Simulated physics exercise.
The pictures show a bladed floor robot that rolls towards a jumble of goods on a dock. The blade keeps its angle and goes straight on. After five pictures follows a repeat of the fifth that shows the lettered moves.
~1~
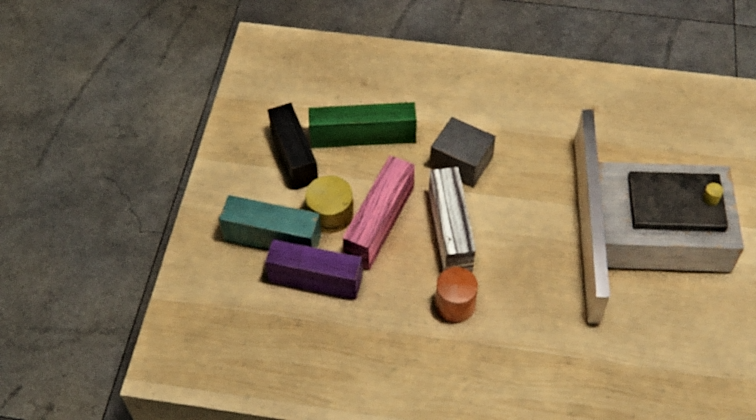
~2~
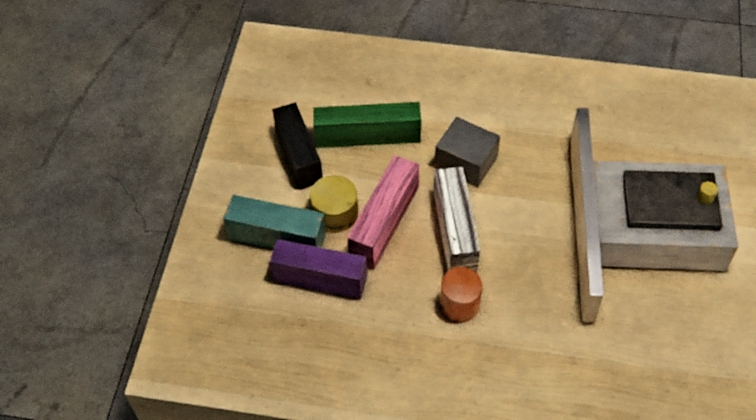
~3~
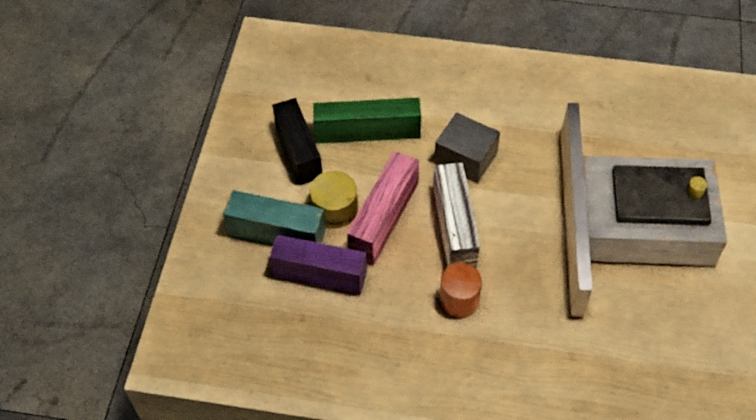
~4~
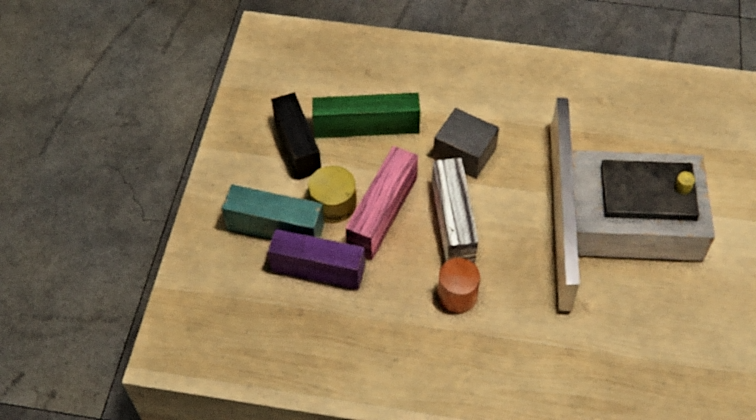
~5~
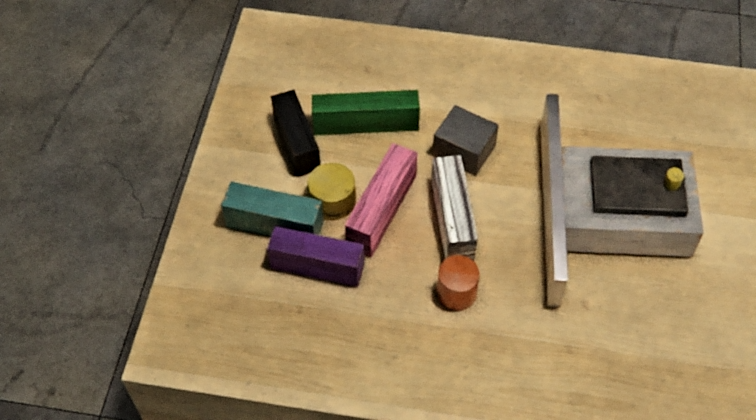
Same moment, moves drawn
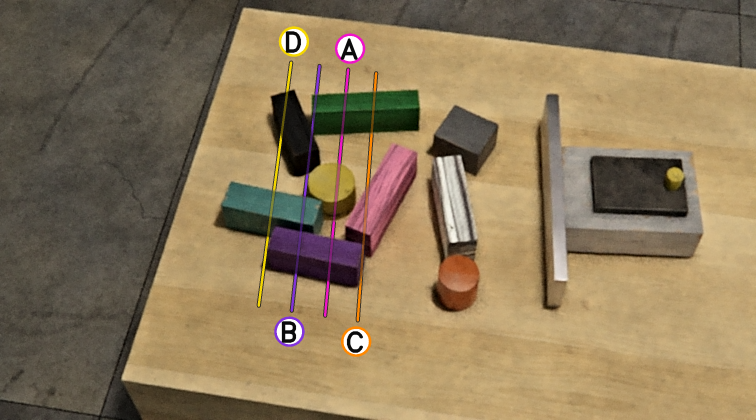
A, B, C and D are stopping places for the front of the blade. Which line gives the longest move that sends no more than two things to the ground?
D is the last line within the limit.
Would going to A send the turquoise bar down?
By then, no.
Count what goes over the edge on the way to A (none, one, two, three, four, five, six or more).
In all, none.
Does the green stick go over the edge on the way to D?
No.
On the marked copy, A at (337, 183); B at (307, 179); C at (368, 187); D at (276, 175).
Taking D. A third of the way, robot (528, 171); orange canister (424, 281); grey crate (421, 145).
Two thirds of the way, robot (425, 157); turquoise bar (238, 211); black stick (263, 133).
When it is over, robot (349, 147); turquoise bar over the edge; black stick over the edge; two fallen.
As for the rest, A is within the limit but short; B is within the limit but short; C is within the limit but short.
